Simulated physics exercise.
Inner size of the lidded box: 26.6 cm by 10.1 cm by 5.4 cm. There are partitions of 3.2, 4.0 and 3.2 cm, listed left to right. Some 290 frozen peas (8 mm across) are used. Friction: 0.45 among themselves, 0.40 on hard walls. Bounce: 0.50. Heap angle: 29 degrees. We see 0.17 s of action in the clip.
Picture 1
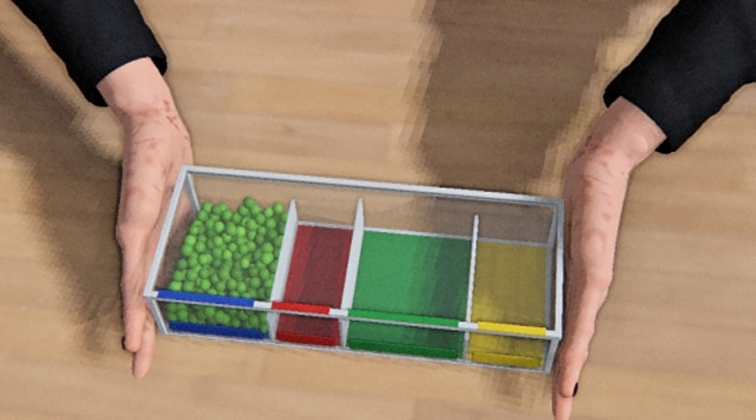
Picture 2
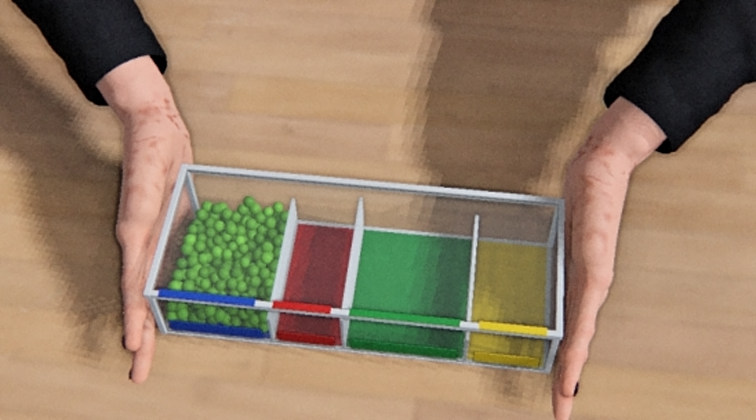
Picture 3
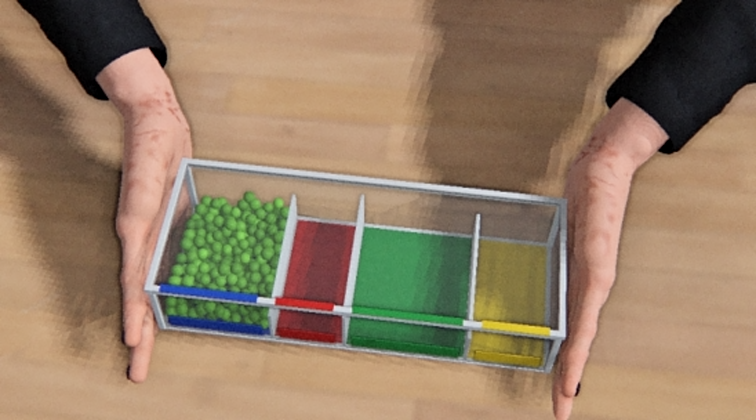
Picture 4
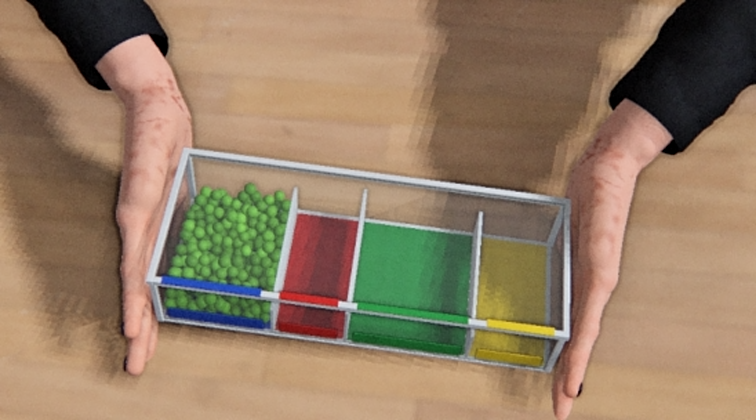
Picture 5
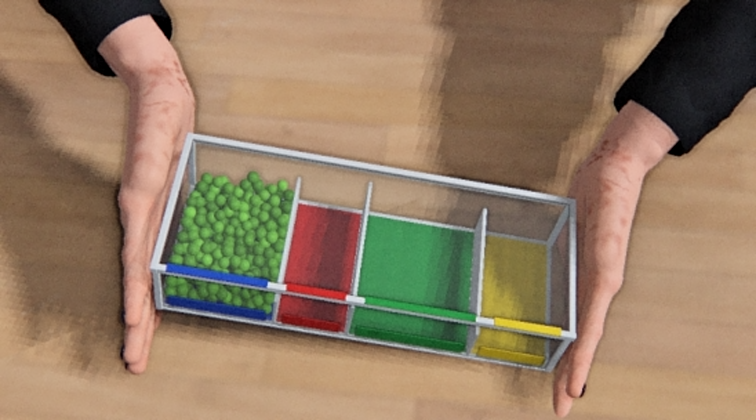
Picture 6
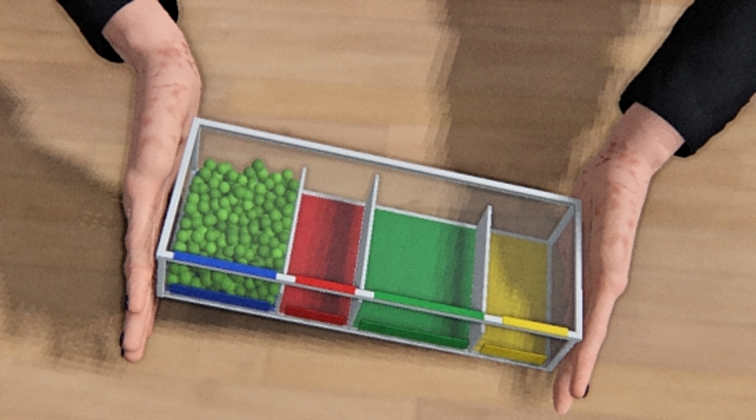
At the start, two hands hold a clear, divided box nearly level above a wooden surface, with green peas filling the blue section at the left. The hands then tilt the box gradually, raising its left end while the peas stay in the blue section and the red, green and yellow sections remain empty.
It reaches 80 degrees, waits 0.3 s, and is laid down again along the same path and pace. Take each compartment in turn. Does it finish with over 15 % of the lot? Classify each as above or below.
Classification: Red above, blue above, green below, yellow above.
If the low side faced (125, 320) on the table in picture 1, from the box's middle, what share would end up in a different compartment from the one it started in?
Roughly 0 percent of them.
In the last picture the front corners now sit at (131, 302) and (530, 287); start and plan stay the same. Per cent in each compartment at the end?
Red 0, blue 100, green 0, yellow 0.
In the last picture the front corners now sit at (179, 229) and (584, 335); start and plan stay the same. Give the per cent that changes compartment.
Roughly 80 per cent.
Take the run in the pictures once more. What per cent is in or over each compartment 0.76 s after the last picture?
Red 40; blue 40; green 10; yellow 10.
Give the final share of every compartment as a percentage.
Red: 30 %, blue: 30 %, green: 10 %, yellow: 30 %.
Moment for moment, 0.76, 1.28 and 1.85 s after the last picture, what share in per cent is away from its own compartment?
First 60, next 70, last 70.
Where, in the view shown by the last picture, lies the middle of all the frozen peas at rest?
Close to pixel (334, 292).
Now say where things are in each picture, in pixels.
The first frame shows box tilt 0 degrees, front corners at (151, 293) and (555, 333); blue 100 %.
The second frame shows box tilt 1 degrees, front corners at (152, 292) and (556, 333).
The third frame shows box tilt 2 degrees, front corners at (152, 287) and (558, 333).
The fourth frame shows box tilt 5 degrees, front corners at (154, 278) and (563, 333), lowest corner right front.
The fifth frame shows box tilt 9 degrees, front corners at (158, 266) and (569, 333), lowest corner right front.
The sixth frame shows box tilt 13 degrees, front corners at (164, 253) and (575, 334), lowest corner right front; blue 100 %.
Then, 0.76 s after the last picture, tilt 80 degrees; red 40 %, blue 40 %, green 10 %, yellow 10 %.
Then, 1.28 s after the last picture, tilt 44 degrees; red 35 %, blue 30 %, green 10 %, yellow 30 %.
Then, 1.85 s after the last picture, tilt 0 degrees; red 35 %, blue 30 %, green 10 %, yellow 30 %.
In the end, red 30 %, blue 30 %, green 10 %, yellow 30 %.
